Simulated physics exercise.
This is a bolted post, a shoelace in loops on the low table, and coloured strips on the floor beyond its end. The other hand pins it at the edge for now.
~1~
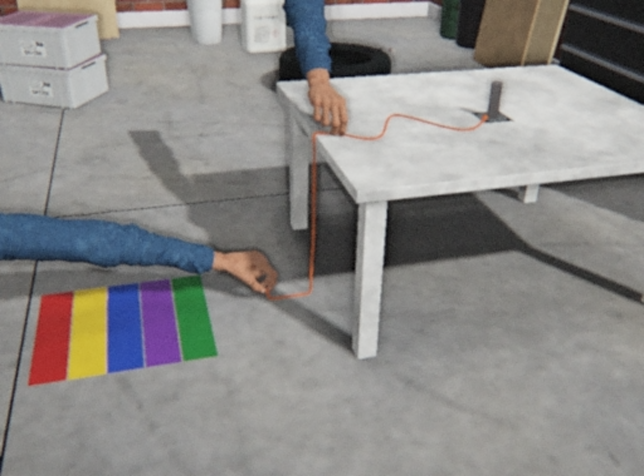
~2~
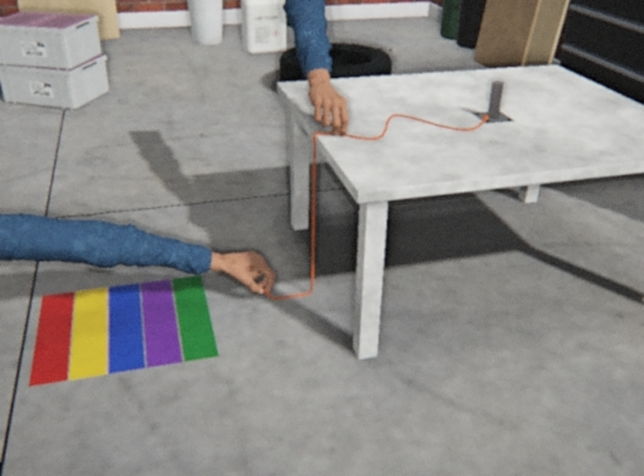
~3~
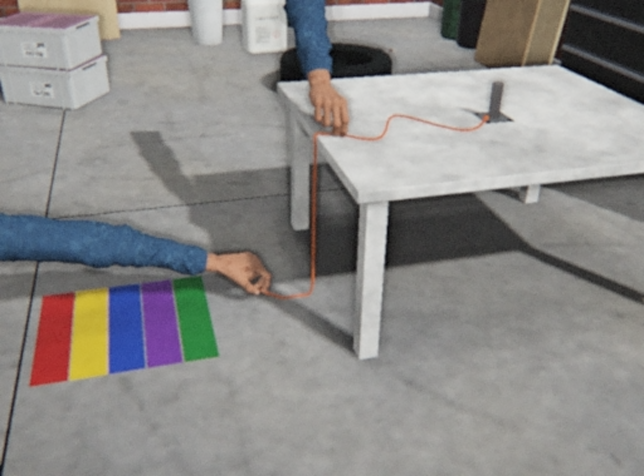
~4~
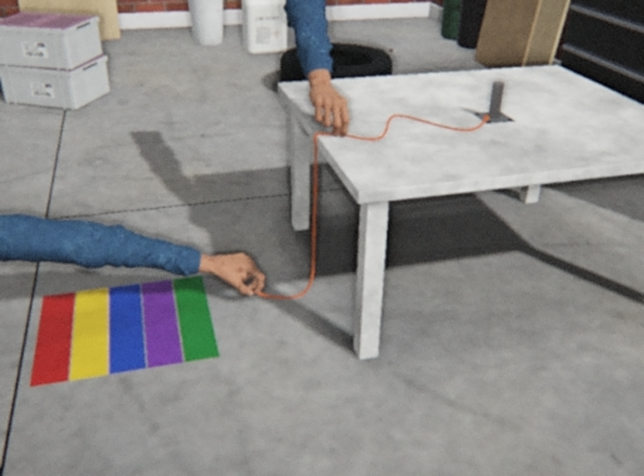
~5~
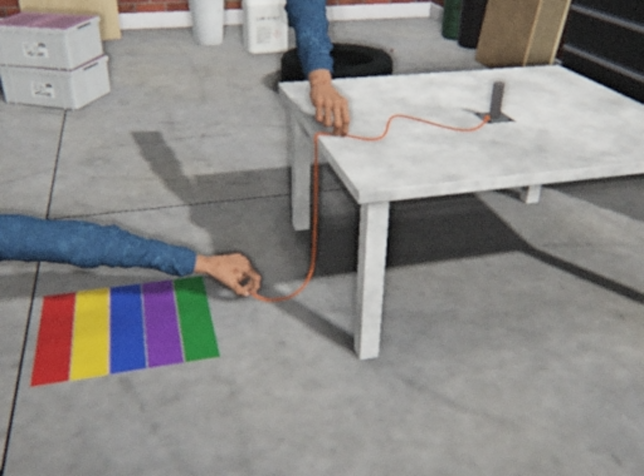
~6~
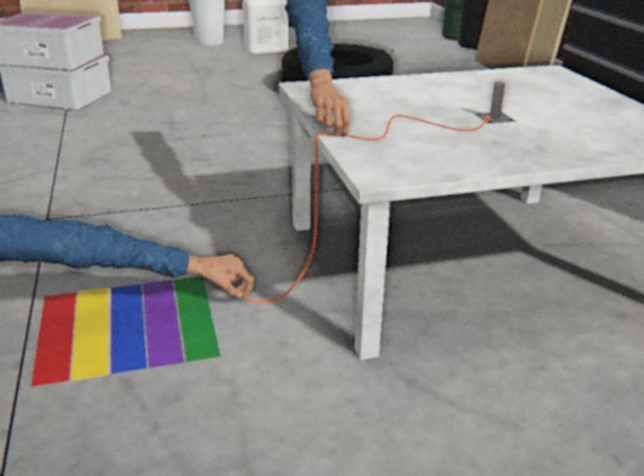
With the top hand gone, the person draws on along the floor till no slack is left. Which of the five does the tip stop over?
It halts on the red strip.
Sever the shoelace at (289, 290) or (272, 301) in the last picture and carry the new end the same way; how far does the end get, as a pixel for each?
In that order: (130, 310) and (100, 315).
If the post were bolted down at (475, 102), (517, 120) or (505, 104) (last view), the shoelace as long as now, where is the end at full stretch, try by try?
Try by try, around (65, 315), (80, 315) and (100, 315).
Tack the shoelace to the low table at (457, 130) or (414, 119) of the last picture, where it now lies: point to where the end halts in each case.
Try by try, around (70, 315) and (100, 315).
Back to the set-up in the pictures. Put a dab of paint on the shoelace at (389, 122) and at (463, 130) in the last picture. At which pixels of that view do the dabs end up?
The first at (348, 130), the second at (439, 122).
Soon after, end near (130, 309); over blue.
After that, end near (82, 315); over yellow.
At the stop, end near (52, 319); over red. Over red.
